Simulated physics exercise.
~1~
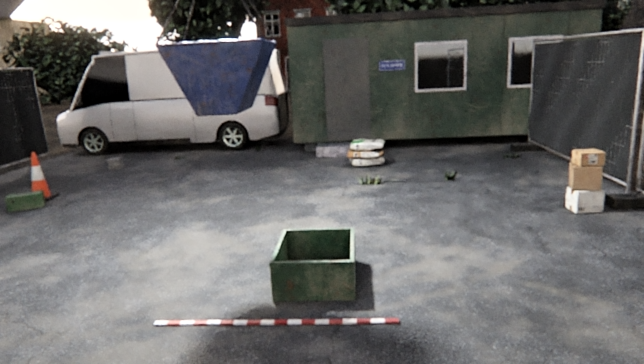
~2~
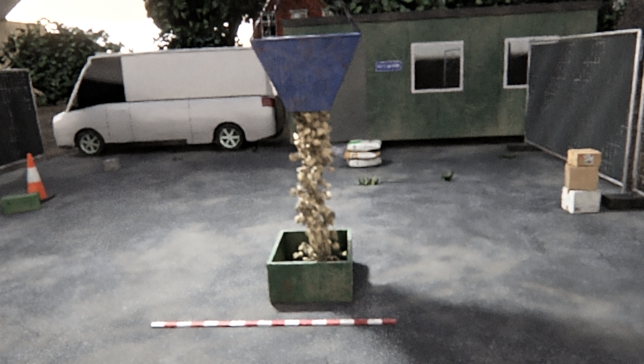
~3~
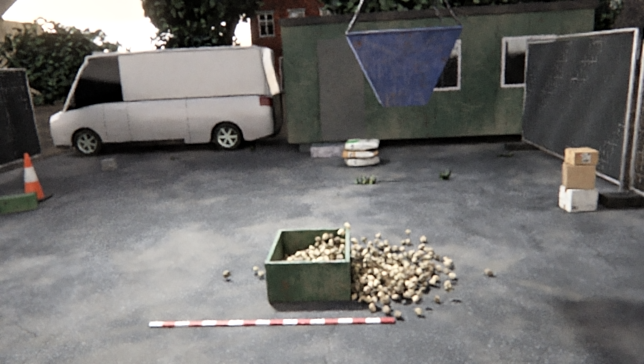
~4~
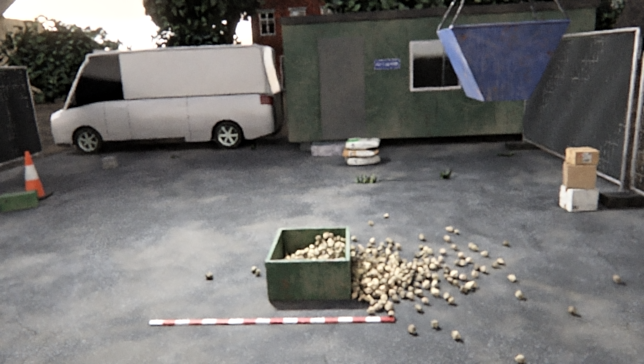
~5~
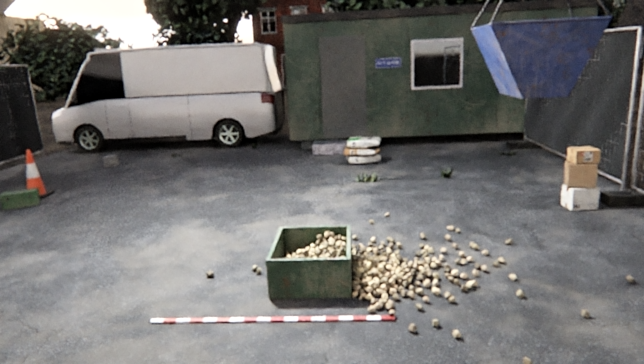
In a paved yard, a moving blue skip drops stones into and right of a green bin.
